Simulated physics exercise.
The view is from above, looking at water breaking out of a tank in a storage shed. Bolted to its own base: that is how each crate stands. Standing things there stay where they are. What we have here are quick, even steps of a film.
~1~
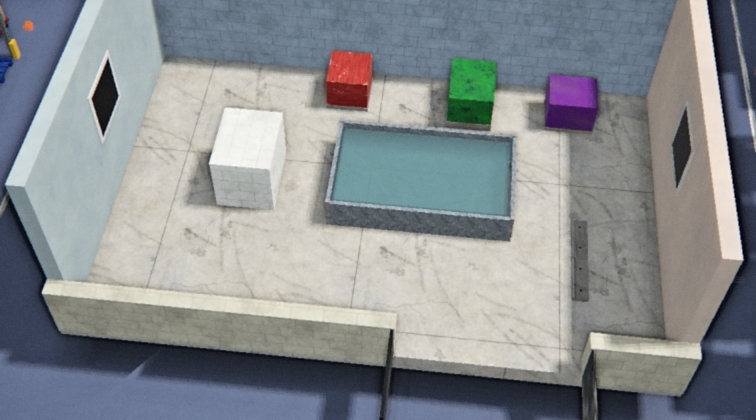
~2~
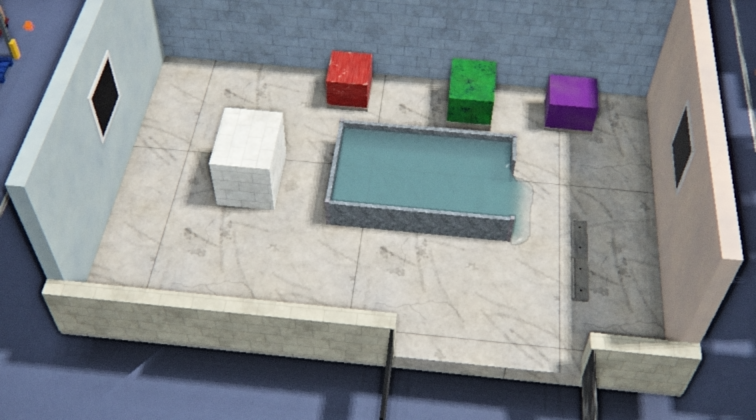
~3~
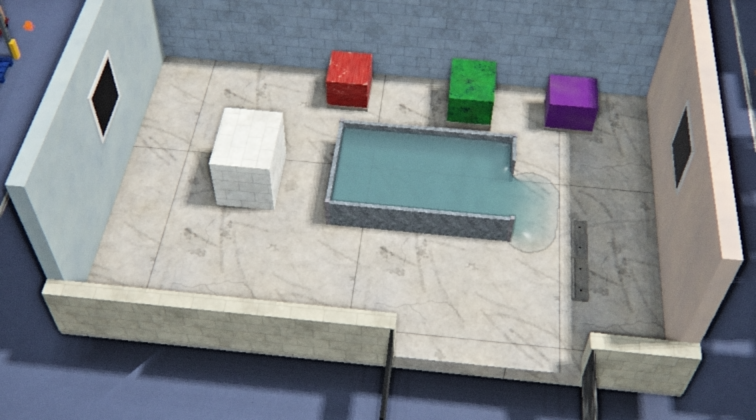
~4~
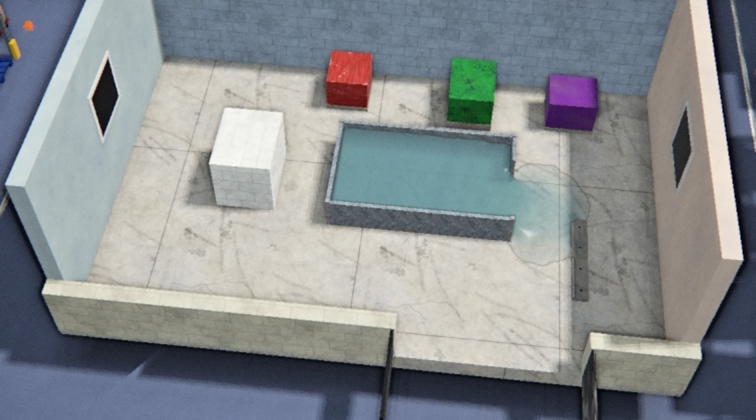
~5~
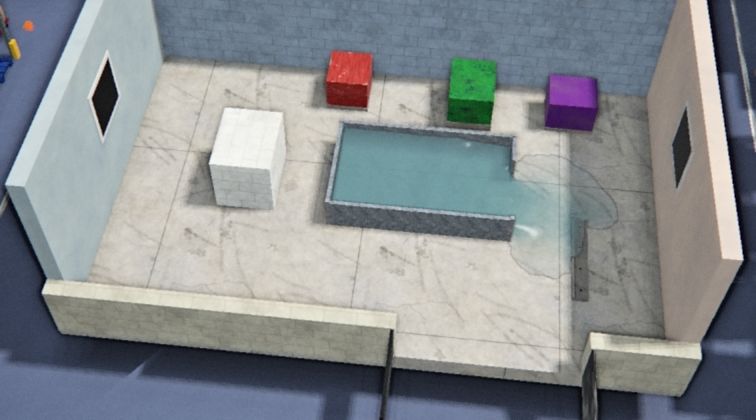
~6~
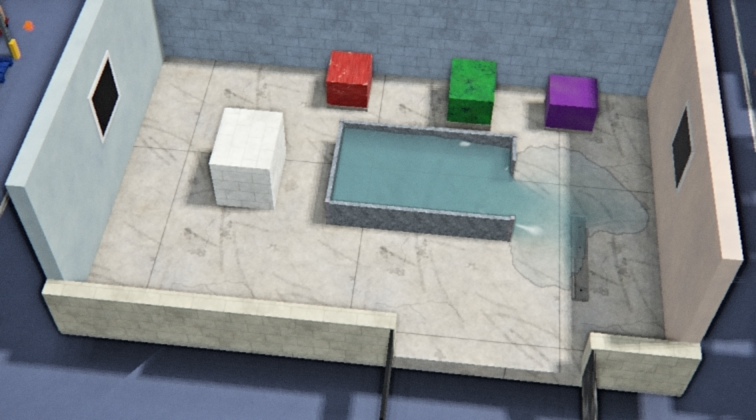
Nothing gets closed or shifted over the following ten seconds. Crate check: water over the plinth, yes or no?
Purple crate yes, green crate no, red crate no.
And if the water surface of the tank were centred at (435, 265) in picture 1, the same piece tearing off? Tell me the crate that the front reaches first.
Answer: The purple crate.
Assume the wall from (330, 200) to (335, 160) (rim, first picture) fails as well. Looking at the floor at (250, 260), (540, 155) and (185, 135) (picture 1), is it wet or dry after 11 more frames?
Drenched; spared; spared.
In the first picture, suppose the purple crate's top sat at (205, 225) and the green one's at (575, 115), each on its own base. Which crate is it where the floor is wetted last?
It is the purple crate.
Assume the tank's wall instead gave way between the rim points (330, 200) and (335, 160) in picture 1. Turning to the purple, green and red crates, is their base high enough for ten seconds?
Purple: Clear, green: Clear, red: Flooded.
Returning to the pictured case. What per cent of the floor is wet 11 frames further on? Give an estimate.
That should be about 25 %.
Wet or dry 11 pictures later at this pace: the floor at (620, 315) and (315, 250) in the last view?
The first place is inundated and the second is spared.
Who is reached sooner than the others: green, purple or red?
That one is the one in purple.
A moment on, water covers 15 % of the floor; the purple crate water round its plinth, the green crate not reached, the red crate not reached.
Next, water covers 25 % of the floor; the purple crate water round its plinth, the green crate not reached, the red crate not reached.
Then, water covers 25 % of the floor; the purple crate water round its plinth, the green crate water round its plinth, the red crate not reached.
Later, water covers 45 % of the floor; the purple crate water round its plinth, the green crate water round its plinth, the red crate water round its plinth.
In the end, water covers 60 % of the floor; the purple crate was topped, the green crate stayed above the water, the red crate stayed above the water.
